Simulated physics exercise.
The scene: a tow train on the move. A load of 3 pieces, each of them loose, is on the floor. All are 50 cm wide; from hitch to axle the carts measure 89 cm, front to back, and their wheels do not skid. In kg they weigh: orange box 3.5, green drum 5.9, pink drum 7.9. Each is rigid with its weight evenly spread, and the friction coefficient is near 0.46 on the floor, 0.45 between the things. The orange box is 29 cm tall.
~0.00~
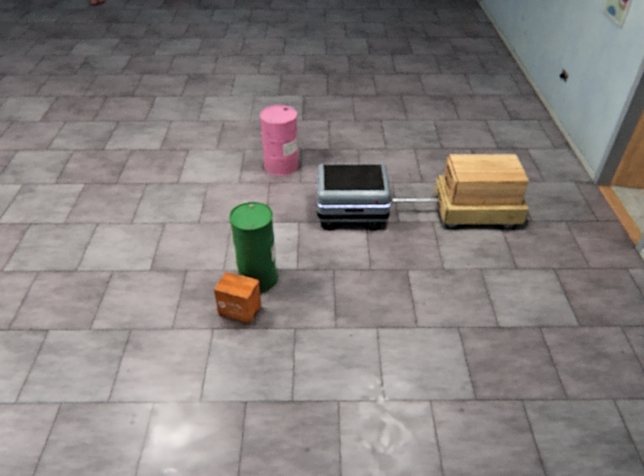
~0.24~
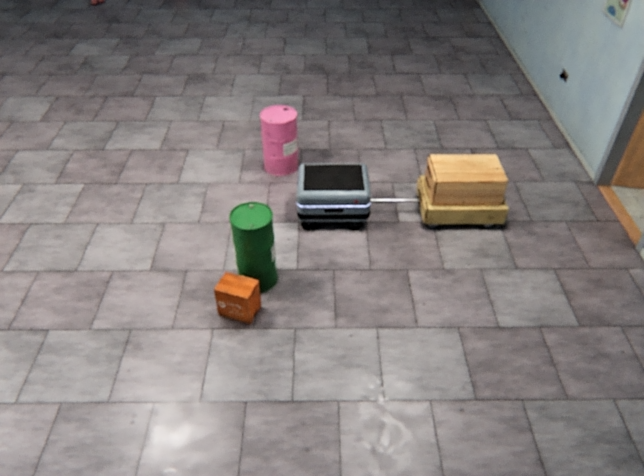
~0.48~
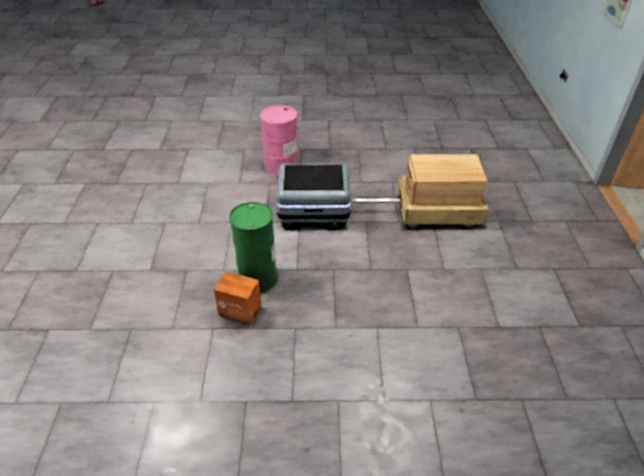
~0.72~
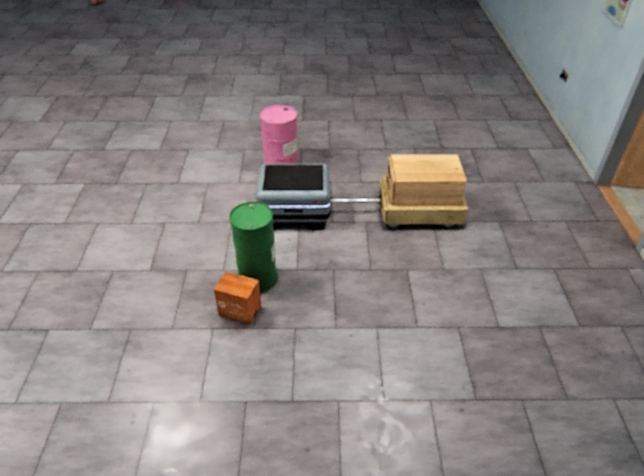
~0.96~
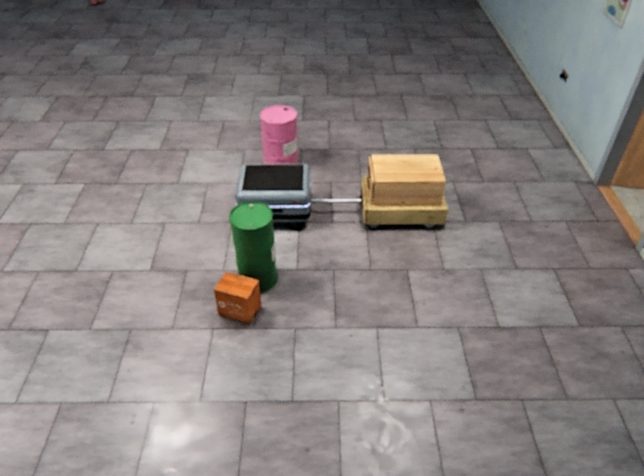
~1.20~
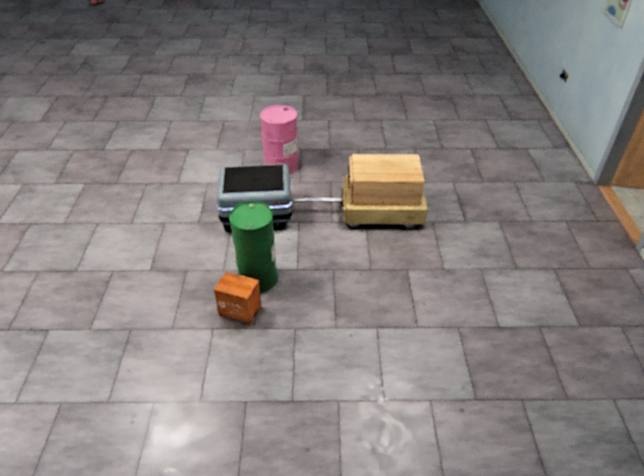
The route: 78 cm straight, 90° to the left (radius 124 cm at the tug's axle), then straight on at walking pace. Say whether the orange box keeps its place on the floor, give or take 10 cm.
The orange box stays put.
Around 2.00 s, tug 144 cm along.
Around 3.00 s, tug 216 cm along.
Around 4.00 s, tug 288 cm along.
Around 5.30 s, tug 382 cm along.
Finally (6.8 s), all 3 still in place (within 10 cm). Final places as that camera would see them, orange box near (238, 298).
